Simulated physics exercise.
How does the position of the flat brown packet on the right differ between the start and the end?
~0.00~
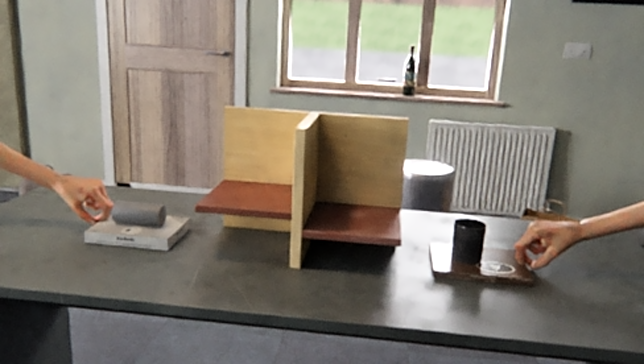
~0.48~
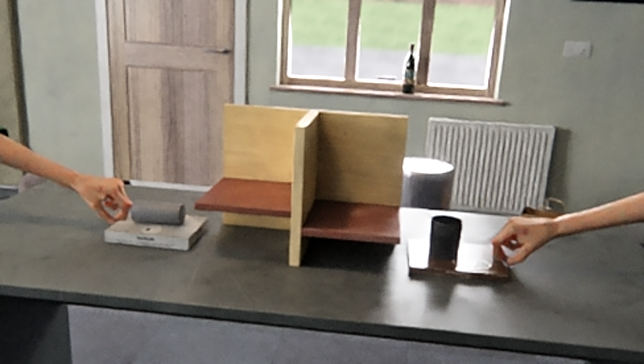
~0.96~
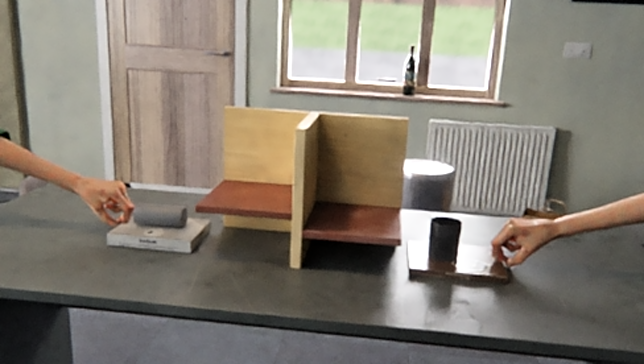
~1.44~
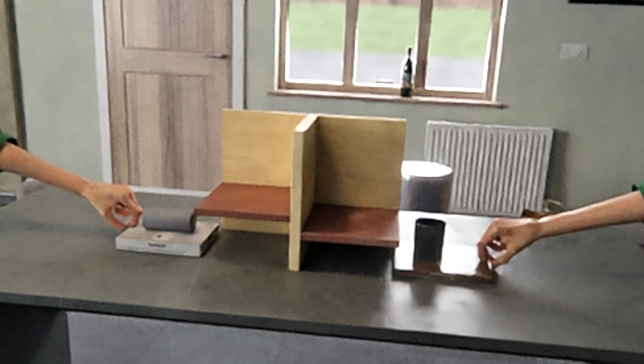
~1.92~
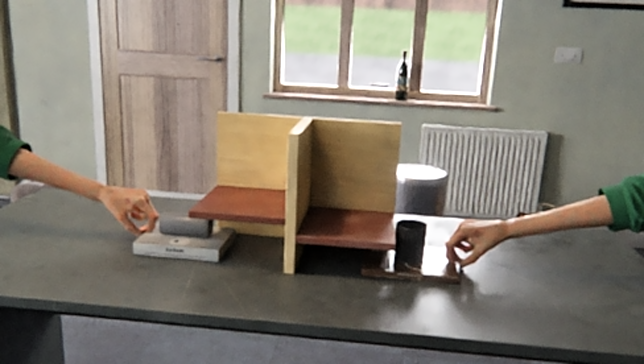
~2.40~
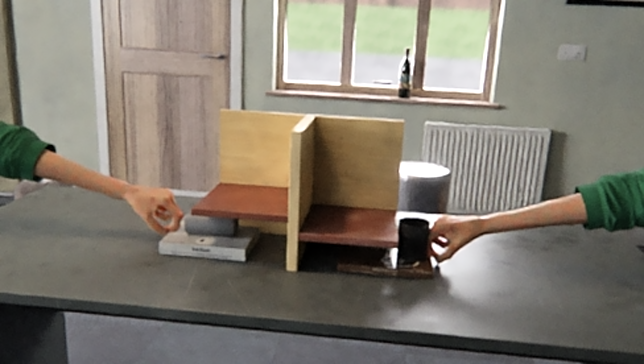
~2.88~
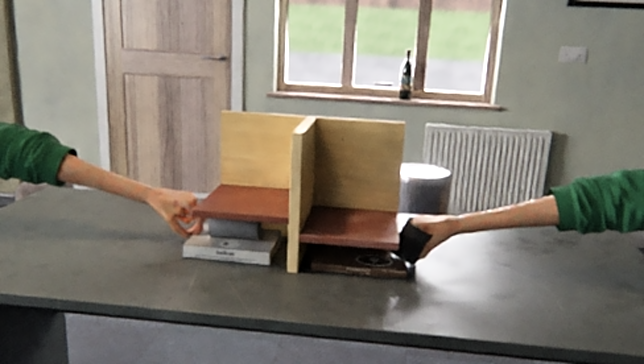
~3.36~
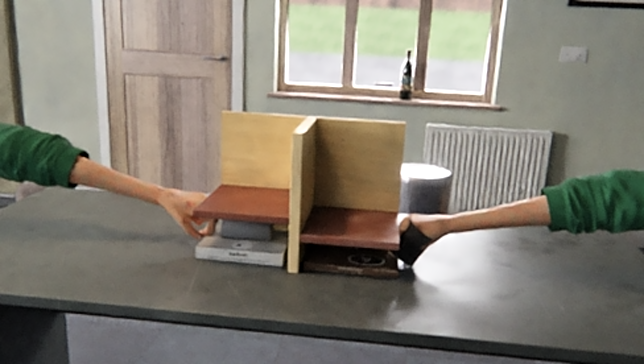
At the start it lies out on the counter to the right of the wooden stand, clear of it. By the end it has been slid left and sits beneath the stand's right-hand shelf.
